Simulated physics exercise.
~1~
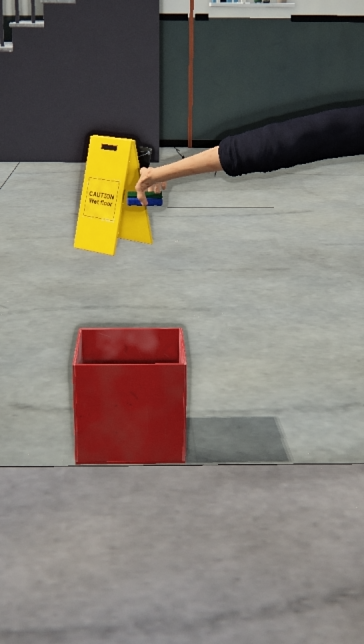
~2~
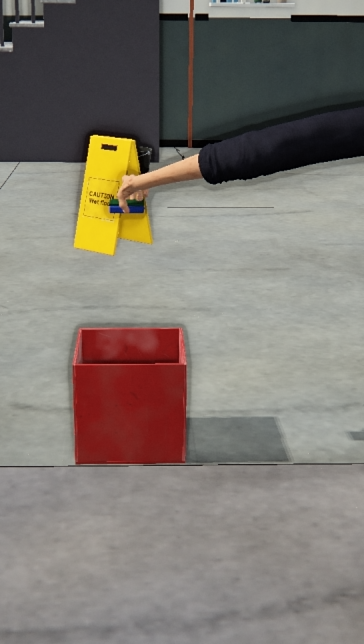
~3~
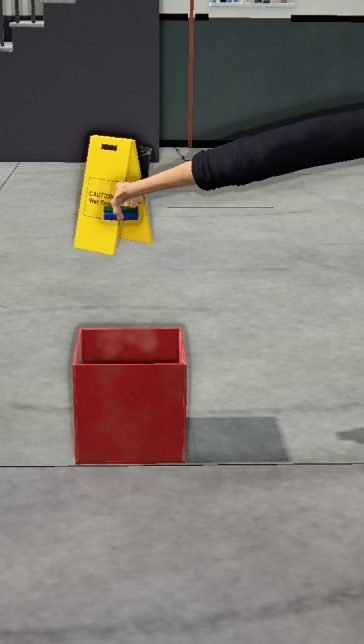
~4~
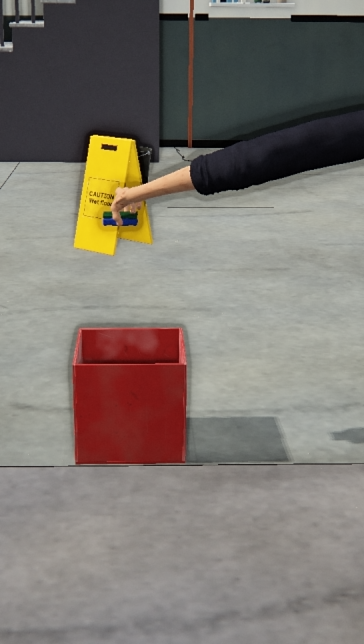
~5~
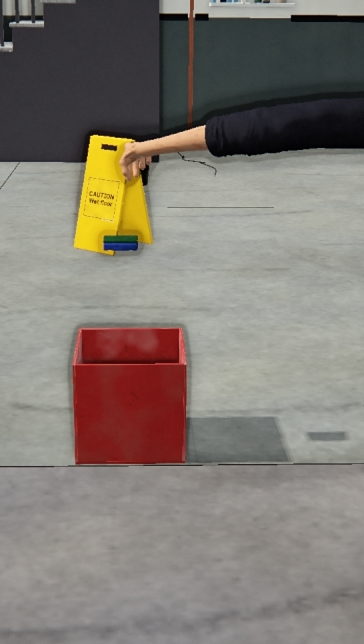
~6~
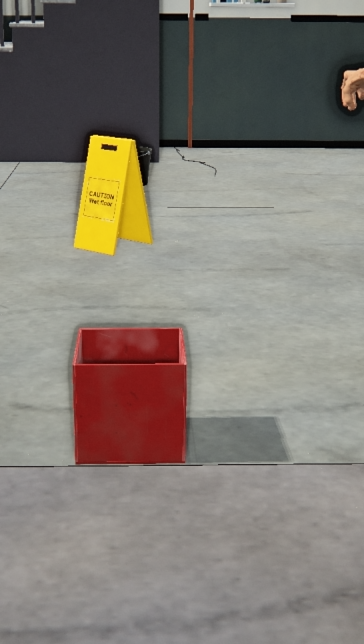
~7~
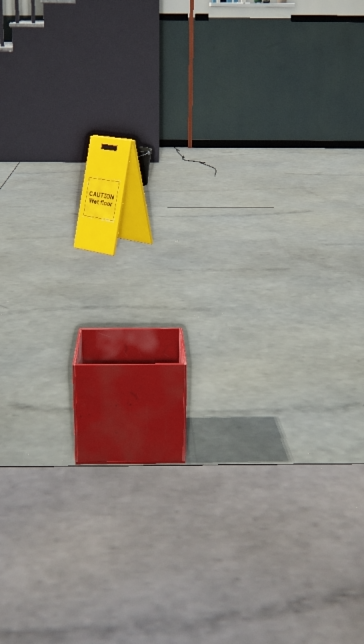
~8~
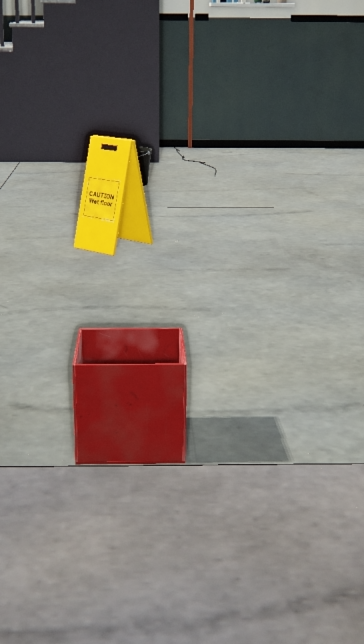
A hand holding a blue sponge above a red open crate, shifting slightly left, releasing it to drop inside, then withdrawing right.
